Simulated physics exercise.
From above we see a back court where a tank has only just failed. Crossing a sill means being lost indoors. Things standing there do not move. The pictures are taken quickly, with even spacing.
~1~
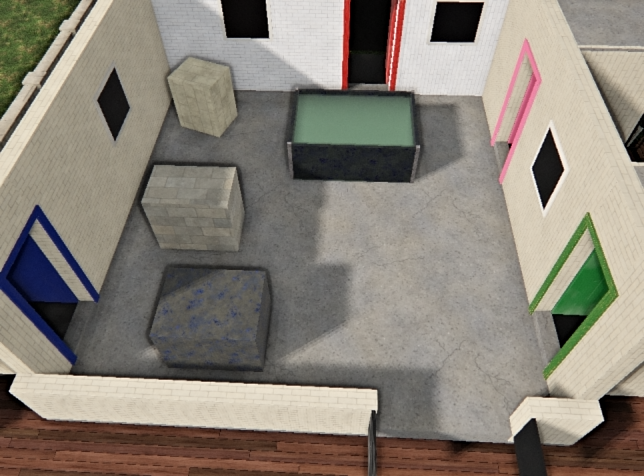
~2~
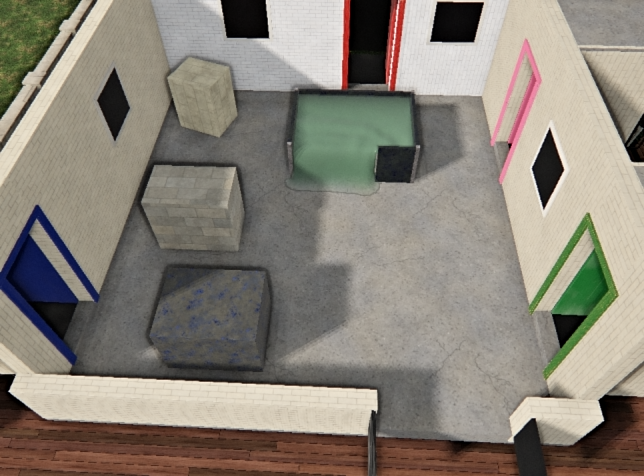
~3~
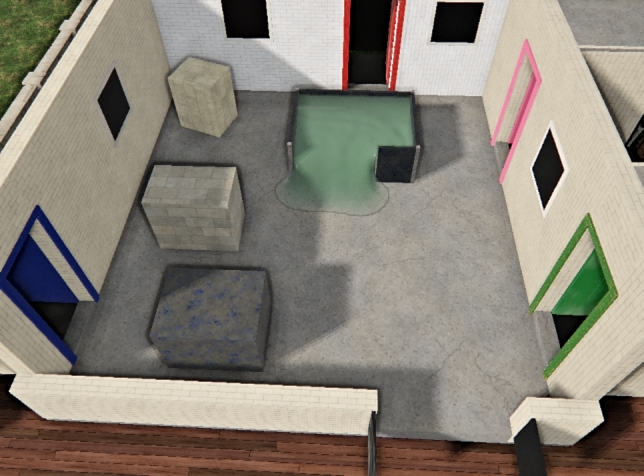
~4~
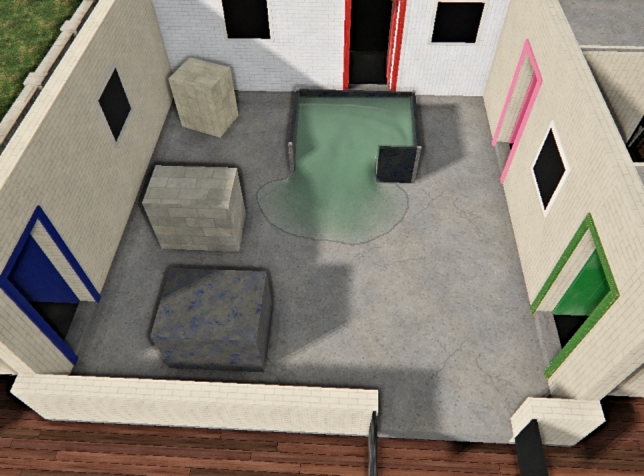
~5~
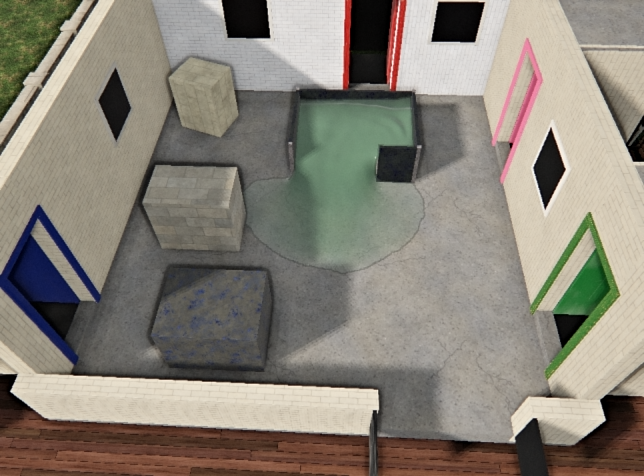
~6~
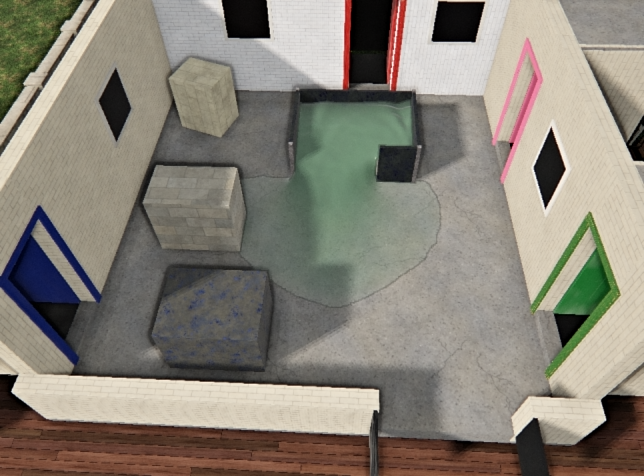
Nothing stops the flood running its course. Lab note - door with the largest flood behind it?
Largest flood: Blue door.
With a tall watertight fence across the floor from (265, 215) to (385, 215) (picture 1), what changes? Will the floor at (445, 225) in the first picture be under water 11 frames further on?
There: Under water.
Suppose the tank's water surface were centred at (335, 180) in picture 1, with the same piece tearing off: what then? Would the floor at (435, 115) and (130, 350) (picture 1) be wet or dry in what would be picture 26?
Not wet, soaked.
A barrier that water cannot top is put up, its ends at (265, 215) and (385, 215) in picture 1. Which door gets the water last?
The door marked red is reached last.
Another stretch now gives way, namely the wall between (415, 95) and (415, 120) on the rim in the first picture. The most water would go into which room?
The largest share comes in at the pink-painted one.
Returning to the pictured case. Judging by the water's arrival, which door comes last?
Result: The door marked red.
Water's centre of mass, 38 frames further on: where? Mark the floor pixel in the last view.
I reckon somewhere around (294, 253).
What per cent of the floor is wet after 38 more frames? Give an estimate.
Close to 70 %.
A moment on, water covers 35 % of the floor; red door not reached, blue door not reached, green door not reached, pink door not reached.
Next, water covers 45 % of the floor; red door not reached, blue door wet at the sill, nothing in, green door wet at the sill, nothing in, pink door not reached.
Then, water covers 55 % of the floor; red door not reached, blue door some in, green door wet at the sill, nothing in, pink door not reached.
Later, water covers 70 % of the floor; red door not reached, blue door a lot in, green door a trickle in, pink door not reached.
In the end, water covers 95 % of the floor; red door wet at the sill, nothing in, blue door a lot in, green door a trickle in, pink door wet at the sill, nothing in; the blue door has let in the most.
